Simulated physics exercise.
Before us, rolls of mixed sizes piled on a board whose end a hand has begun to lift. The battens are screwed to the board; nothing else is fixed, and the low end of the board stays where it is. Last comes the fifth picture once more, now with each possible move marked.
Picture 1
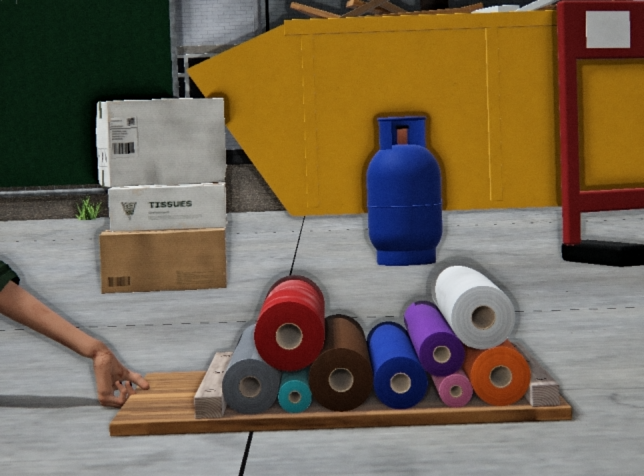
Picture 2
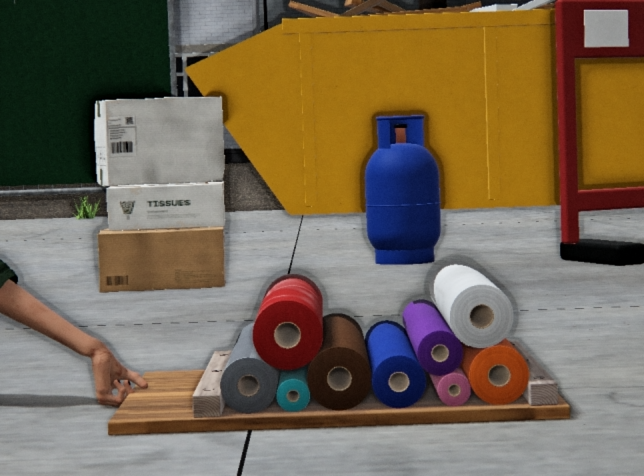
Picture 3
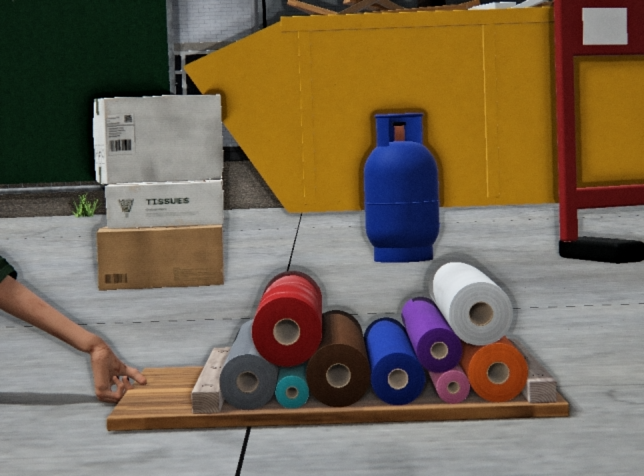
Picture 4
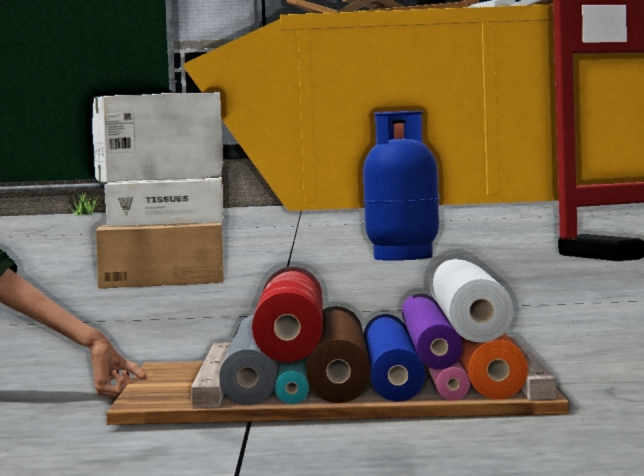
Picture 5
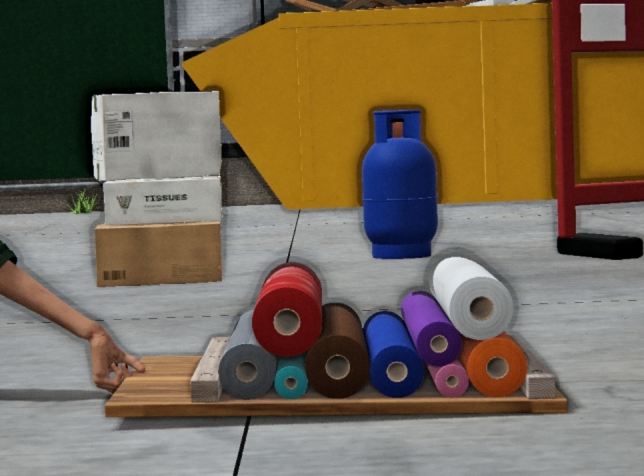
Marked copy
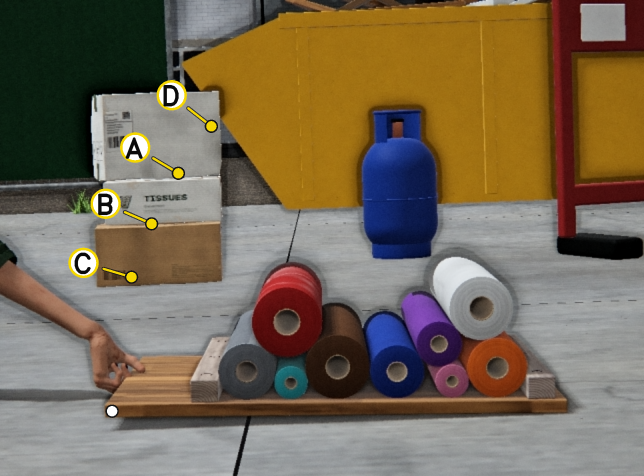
Rolls of mixed sizes and colours sitting piled on a wooden board between battens, barely moving as a hand grips its left end.
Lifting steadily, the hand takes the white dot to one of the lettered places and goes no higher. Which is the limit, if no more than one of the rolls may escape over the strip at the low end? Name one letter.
The answer is mark D.
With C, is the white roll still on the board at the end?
The white roll: No.
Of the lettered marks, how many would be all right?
Four of them.
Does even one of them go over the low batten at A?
Yes.
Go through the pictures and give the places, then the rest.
In the first picture, board (339, 384); grey roll (250, 387); turquoise roll (295, 397).
In the second picture, turquoise roll (293, 396); brown roll (340, 379).
In the third picture, board (336, 380); grey roll (248, 382); turquoise roll (292, 392); purple roll (439, 350).
In the fourth picture, board (336, 376); grey roll (248, 377); turquoise roll (292, 388).
In the fifth picture, board (335, 372); grey roll (247, 371); turquoise roll (291, 383).
On the marked copy, A at (178, 173); B at (152, 224); C at (132, 277); D at (211, 126); the white dot at (112, 411).
With D. Early on, board at 21°.
Further on, board at 40°.
At the end, board at 40°, one over the low batten (white).
As for the rest, A one over the low batten (white); B one over the low batten (white); C one over the low batten (white).
